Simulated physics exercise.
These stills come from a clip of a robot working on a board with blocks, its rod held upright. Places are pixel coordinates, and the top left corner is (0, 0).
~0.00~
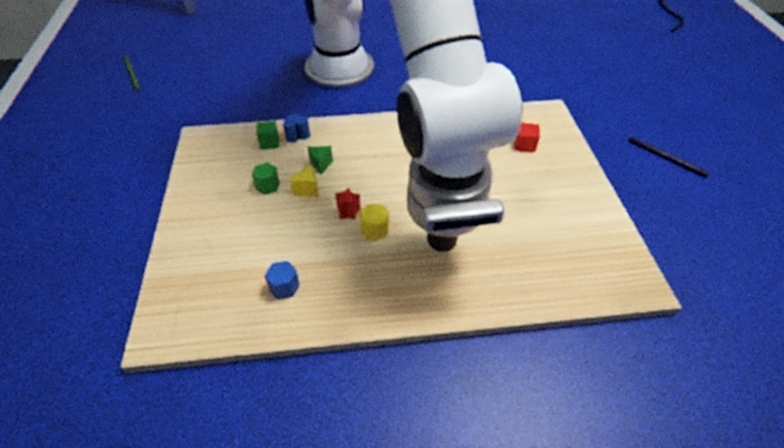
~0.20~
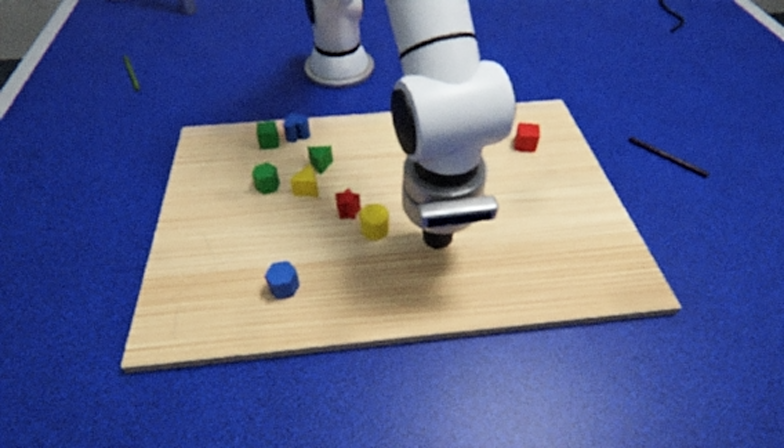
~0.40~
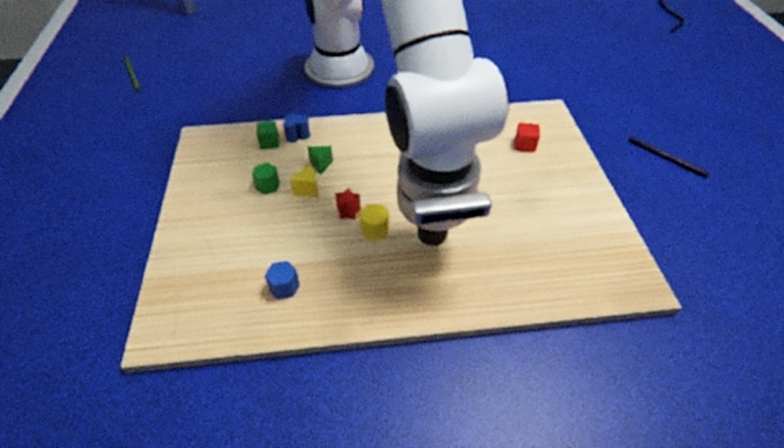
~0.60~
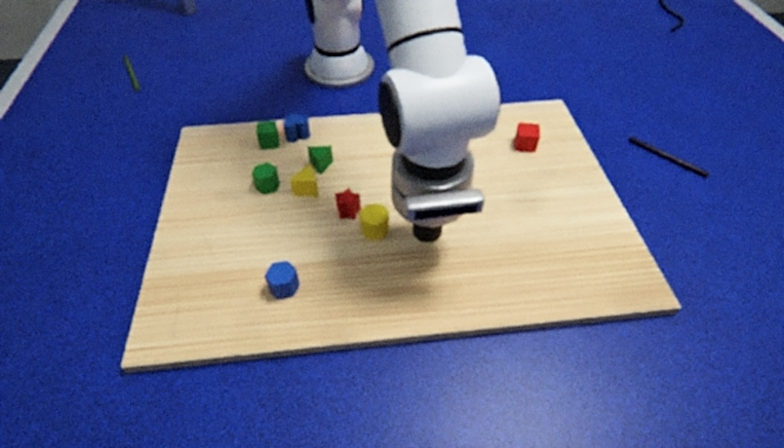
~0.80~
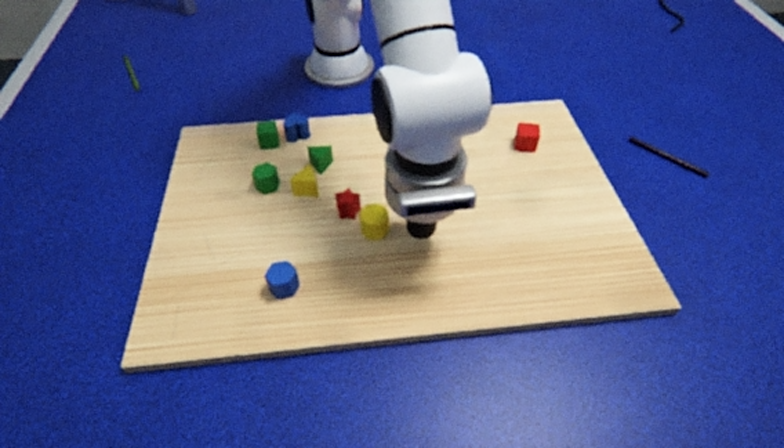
The clip shows a white robot arm over a wooden board scattered with small red, yellow, green and blue blocks on a blue surface. The arm's dark tip moves slightly left toward the yellow cylinder while the blocks stay still.
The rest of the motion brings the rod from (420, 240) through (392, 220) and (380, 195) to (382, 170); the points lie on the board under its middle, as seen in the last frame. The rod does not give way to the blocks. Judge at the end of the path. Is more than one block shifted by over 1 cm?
I believe not.
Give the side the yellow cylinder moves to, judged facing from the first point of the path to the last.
My prediction: Leftwards.
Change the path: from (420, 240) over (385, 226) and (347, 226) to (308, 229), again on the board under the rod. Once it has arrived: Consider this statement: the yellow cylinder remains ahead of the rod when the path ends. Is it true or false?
This is true.
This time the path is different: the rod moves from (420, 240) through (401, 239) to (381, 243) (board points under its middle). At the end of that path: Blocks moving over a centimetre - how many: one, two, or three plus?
It shifts a single block.
What follows on the original path. One third of the way, rod at (391, 207); yellow cylinder at (364, 211).
Two thirds of the way, rod at (380, 182); yellow cylinder at (362, 210).
At the end, rod at (382, 158); red star block still; yellow cylinder at (362, 210).
